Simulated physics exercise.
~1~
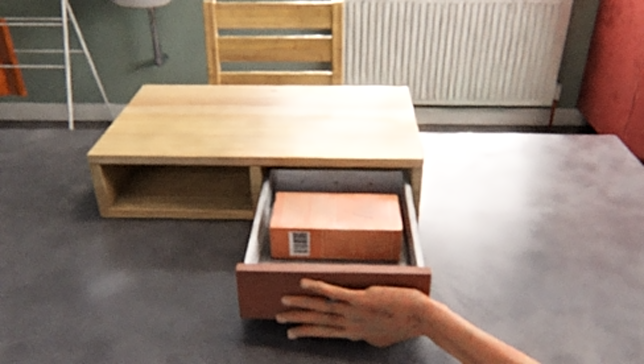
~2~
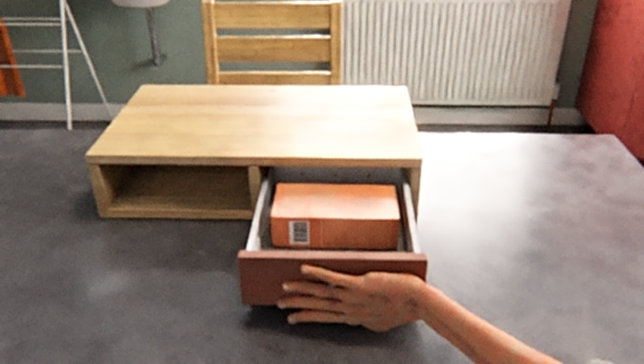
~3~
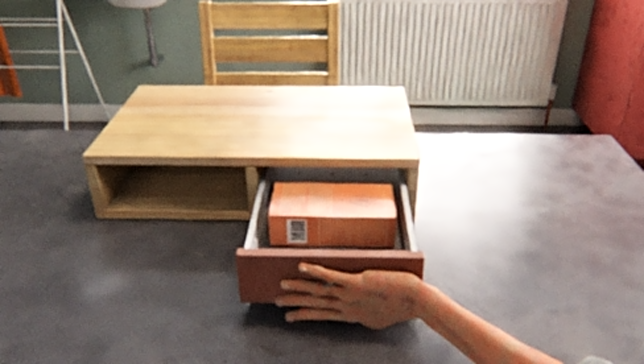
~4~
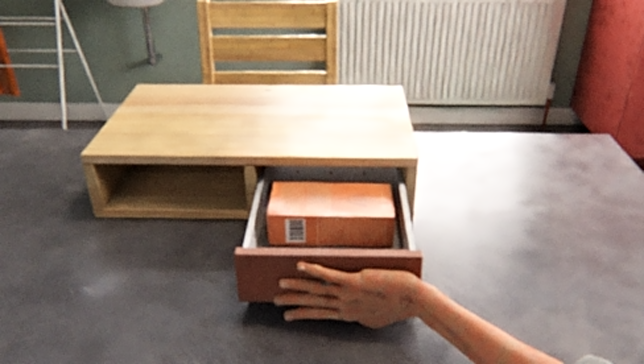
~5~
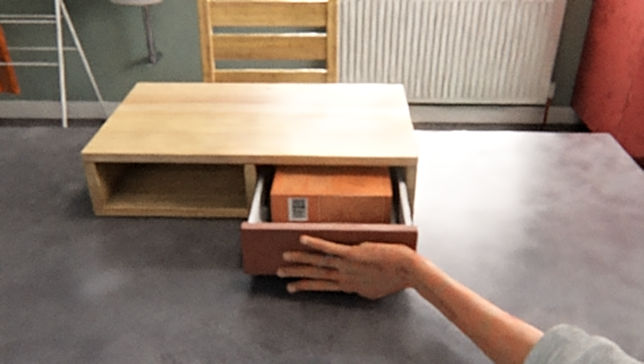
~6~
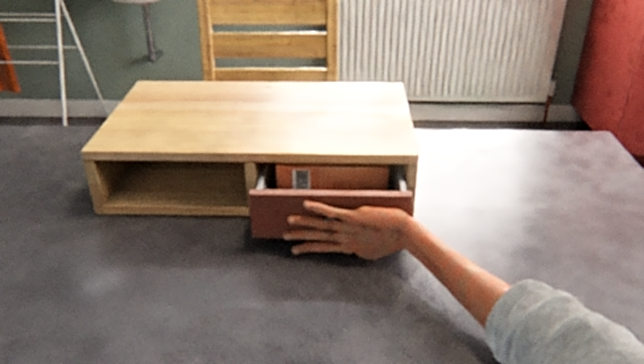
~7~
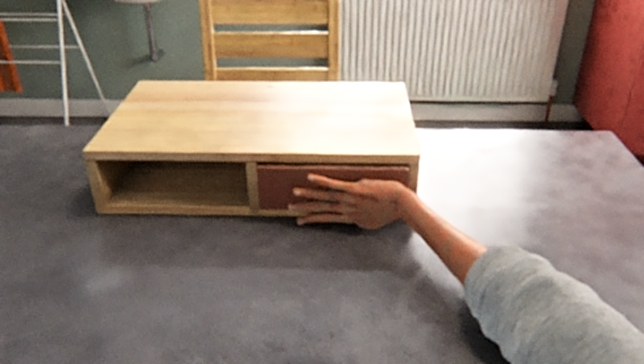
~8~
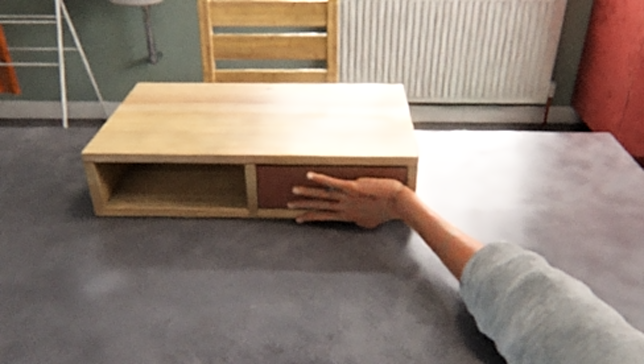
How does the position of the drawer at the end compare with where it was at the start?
At the start the drawer sticks out of the front of the chest with the orange packet showing. By the end it has moved back into the right side of the chest and sits closed.
